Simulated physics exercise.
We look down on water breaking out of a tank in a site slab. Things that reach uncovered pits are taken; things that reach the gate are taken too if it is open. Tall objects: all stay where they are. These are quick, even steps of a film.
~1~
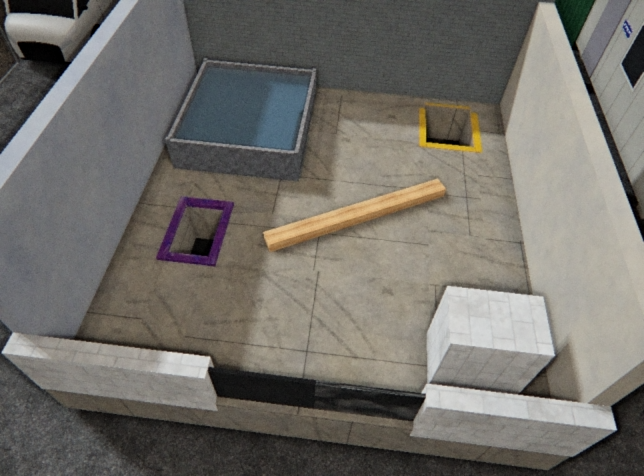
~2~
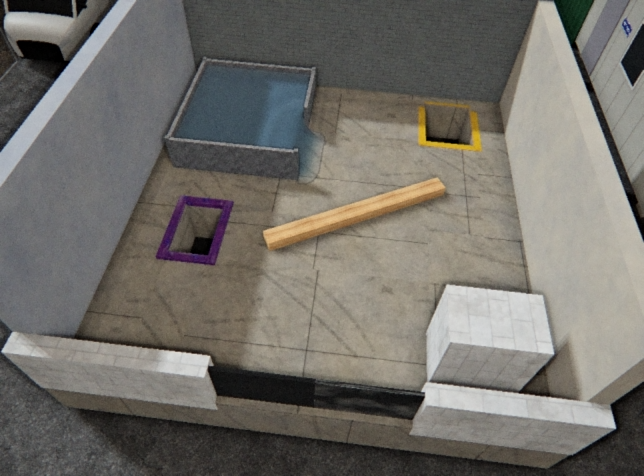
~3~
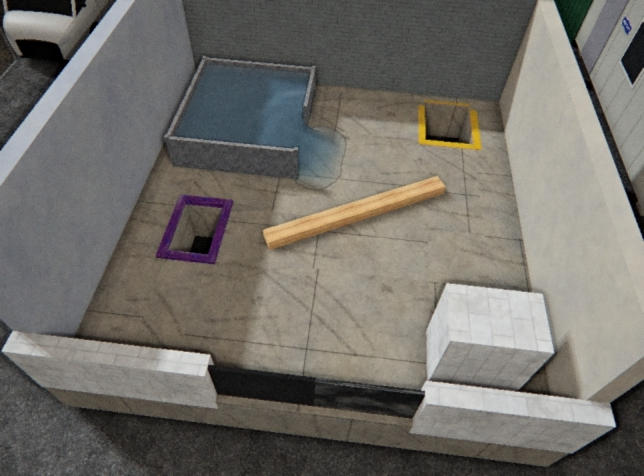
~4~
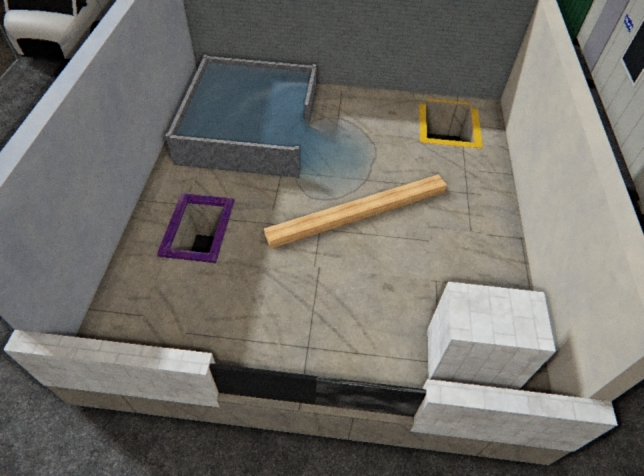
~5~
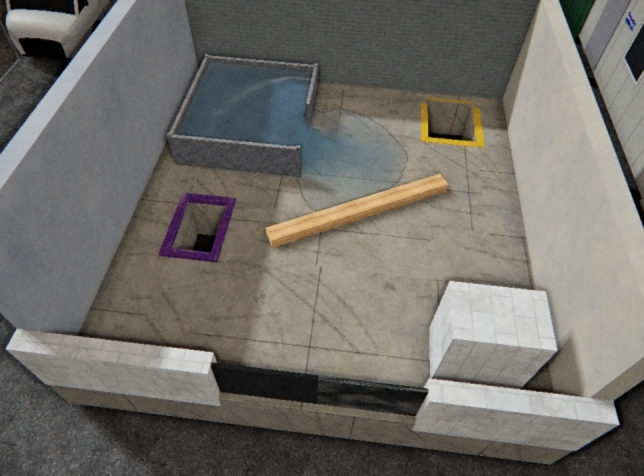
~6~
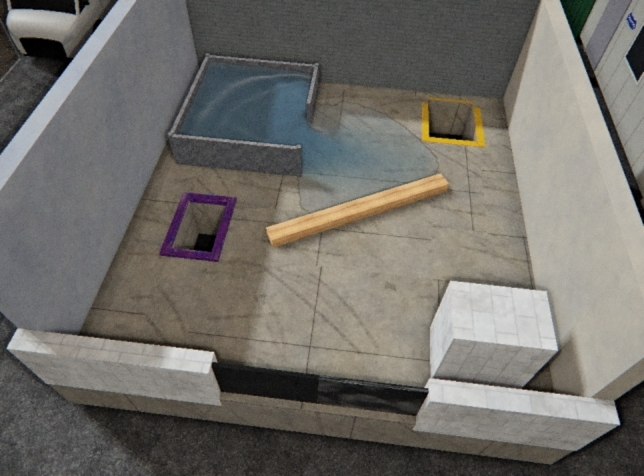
The clip opens on still water in a walled tank at the back left of a slab with a purple-edged pit, a yellow-edged pit, a wooden beam and a pale block. Water then pours through a gap in the tank's right side and fans out rightward across the floor, spreading behind the unmoving beam.
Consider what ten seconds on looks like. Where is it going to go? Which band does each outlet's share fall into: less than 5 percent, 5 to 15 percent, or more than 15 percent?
Shares: The gate, less than 5 percent; the yellow pit, more than 15 percent; the purple pit, less than 5 percent.
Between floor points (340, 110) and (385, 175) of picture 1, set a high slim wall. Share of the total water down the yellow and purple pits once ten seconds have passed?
Estimated shares: Yellow 20 percent, purple 8 percent.
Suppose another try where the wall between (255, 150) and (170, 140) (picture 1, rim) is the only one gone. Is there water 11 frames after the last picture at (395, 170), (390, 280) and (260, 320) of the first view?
One after the other: No water, free of water, covered.
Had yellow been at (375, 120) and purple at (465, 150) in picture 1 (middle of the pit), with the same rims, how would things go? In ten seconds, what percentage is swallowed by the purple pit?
Purple: 25 %.
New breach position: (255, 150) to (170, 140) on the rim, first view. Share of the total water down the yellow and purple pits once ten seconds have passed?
Yellow 2 %, purple 35 %.
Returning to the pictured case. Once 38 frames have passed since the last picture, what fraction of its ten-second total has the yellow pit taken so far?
About 70 %.
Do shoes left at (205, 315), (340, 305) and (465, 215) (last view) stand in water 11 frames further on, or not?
Taking them as listed, I'd call them high and dry, high and dry and soaked through.
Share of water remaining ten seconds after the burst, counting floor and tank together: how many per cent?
I'd put it at about 56 per cent.
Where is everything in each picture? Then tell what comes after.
In the first picture, still water in the water tank at (247, 106).
In the second picture, water pours out at (299, 146) and has run to (316, 134).
In the third picture, water pours out at (299, 147) and has run to (339, 137).
In the fourth picture, water pours out at (300, 146) and has run to (370, 146).
In the fifth picture, water pours out at (302, 145) and has run to (403, 158).
In the sixth picture, the front is at (432, 160), out from the gap at (302, 144).
A moment on, water covers 20 % of the floor; the gate 0 %, the yellow pit 1 %, the purple pit 0 %.
Next, water covers 35 % of the floor; the gate 0 %, the yellow pit 4 %, the purple pit 0 %.
Then, water covers 35 % of the floor; the gate 0 %, the yellow pit 13 %, the purple pit 0 %.
Later, water covers 65 % of the floor; the gate 0 %, the yellow pit 29 %, the purple pit 1 %.
In the end, water covers 85 % of the floor; the gate 0 %, the yellow pit 43 %, the purple pit 1 %.
